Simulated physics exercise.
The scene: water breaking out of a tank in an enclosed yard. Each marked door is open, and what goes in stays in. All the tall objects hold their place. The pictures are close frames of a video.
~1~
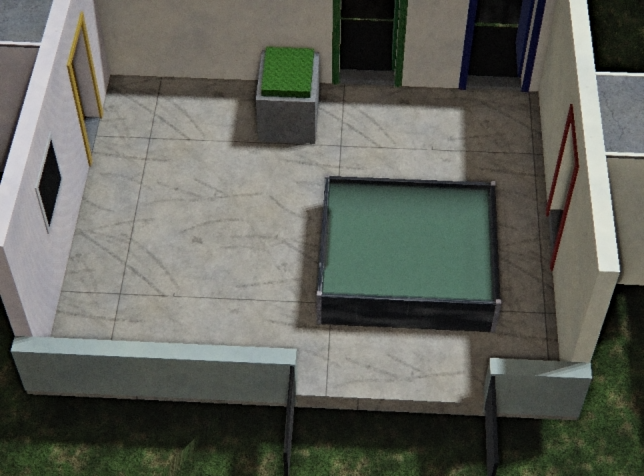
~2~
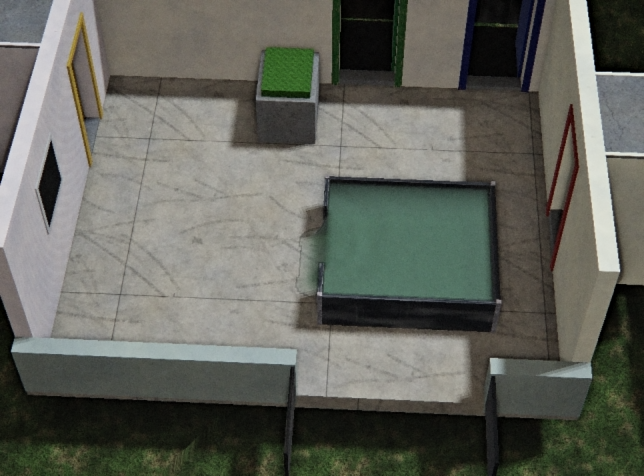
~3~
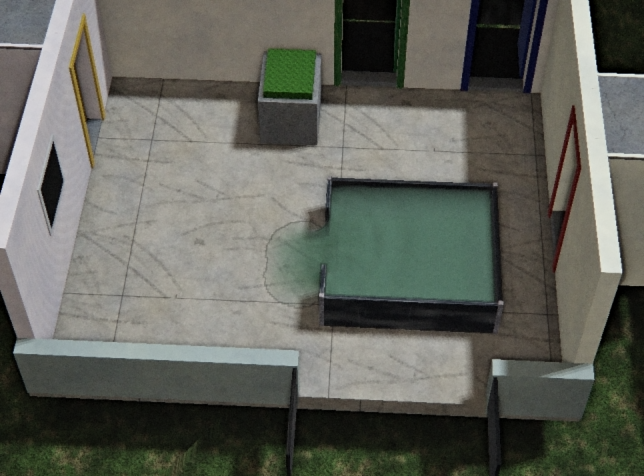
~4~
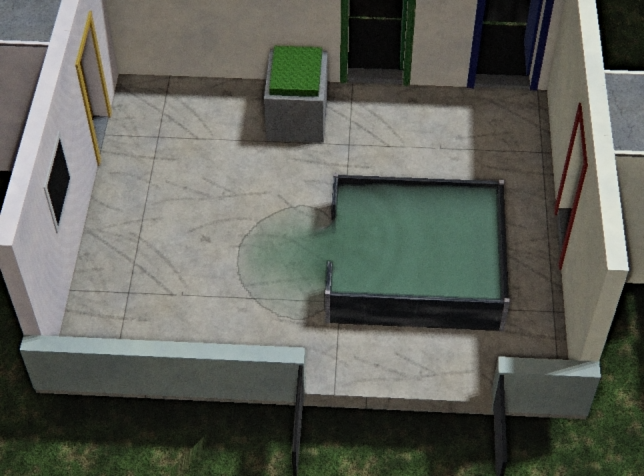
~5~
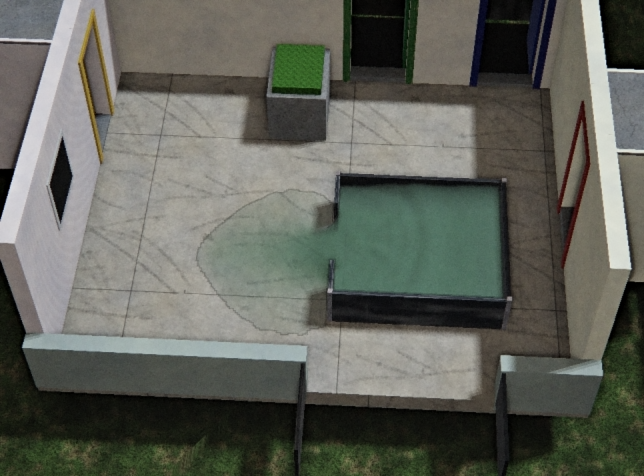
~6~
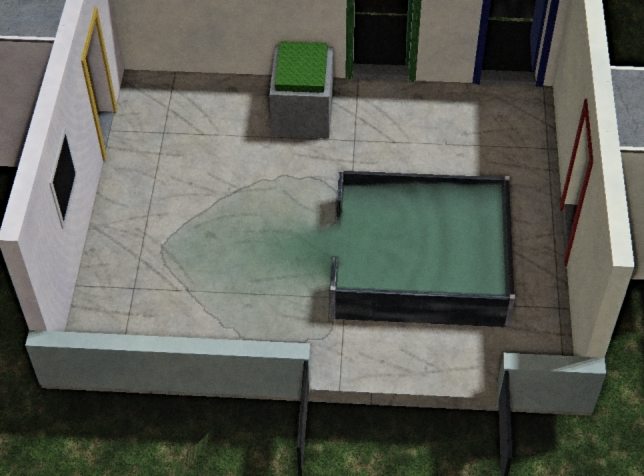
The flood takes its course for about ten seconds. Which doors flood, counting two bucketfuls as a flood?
In the end: The yellow door takes more than that; the green door stays under that; the blue door stays under that; the red door stays under that.
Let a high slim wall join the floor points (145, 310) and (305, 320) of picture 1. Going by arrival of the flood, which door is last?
I say the door marked red.
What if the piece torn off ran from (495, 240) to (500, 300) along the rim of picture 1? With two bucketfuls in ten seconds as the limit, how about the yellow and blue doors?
One by one: Yellow door lets less in; blue door lets more in.
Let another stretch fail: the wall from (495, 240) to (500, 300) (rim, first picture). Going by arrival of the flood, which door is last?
It is the door marked yellow.
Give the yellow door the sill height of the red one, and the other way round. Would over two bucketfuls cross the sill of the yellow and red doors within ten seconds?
Then: The yellow one holds; the red one stays under.
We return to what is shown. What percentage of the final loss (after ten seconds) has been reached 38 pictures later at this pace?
About 35 per cent.
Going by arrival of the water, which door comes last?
Last comes the one in red.
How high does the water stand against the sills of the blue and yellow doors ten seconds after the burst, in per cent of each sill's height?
Near 30 and 220 in a hundred.
A moment on, water covers 35 % of the floor; the yellow door not reached, the green door not reached, the blue door not reached, the red door not reached.
Next, water covers 45 % of the floor; the yellow door under two buckets in, the green door not reached, the blue door not reached, the red door not reached.
Then, water covers 50 % of the floor; the yellow door over two buckets in, the green door not reached, the blue door not reached, the red door not reached.
Later, water covers 65 % of the floor; the yellow door over two buckets in, the green door wet at the sill, nothing in, the blue door not reached, the red door not reached.
In the end, water covers 90 % of the floor; the yellow door far over two buckets in, the green door wet at the sill, nothing in, the blue door wet at the sill, nothing in, the red door wet at the sill, nothing in.
